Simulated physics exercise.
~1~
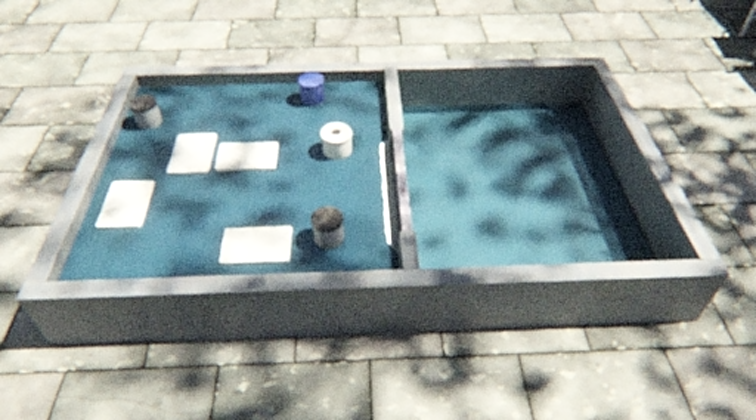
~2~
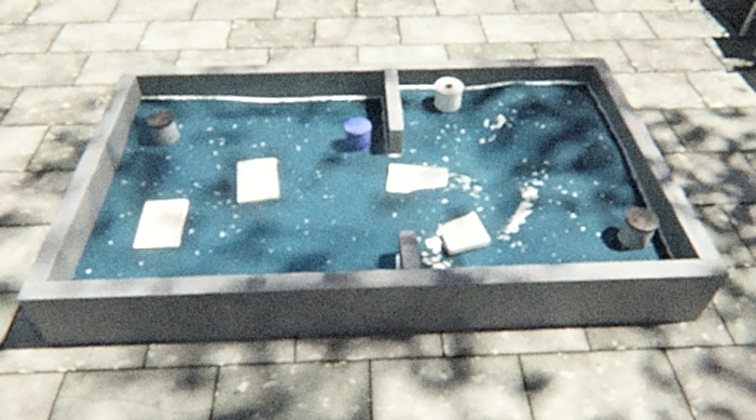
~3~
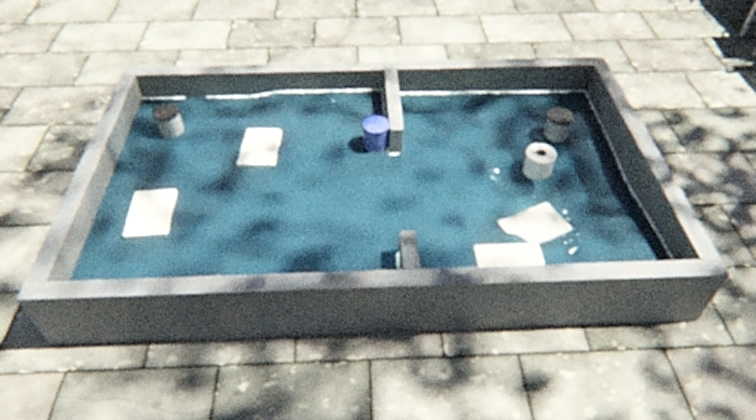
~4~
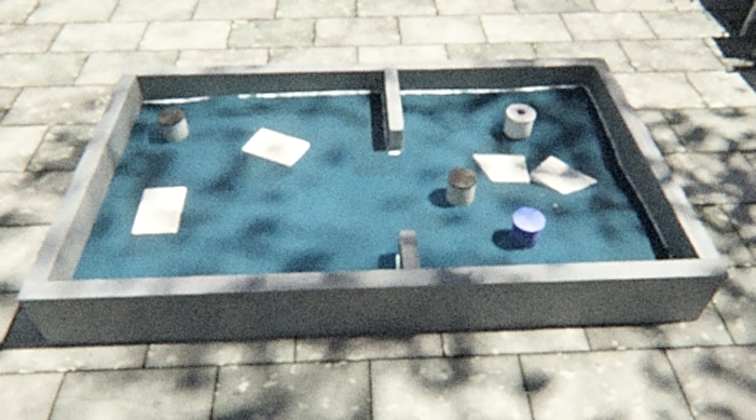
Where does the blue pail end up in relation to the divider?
It passes through the gap and ends up afloat on the right side of the divider, near the front wall.
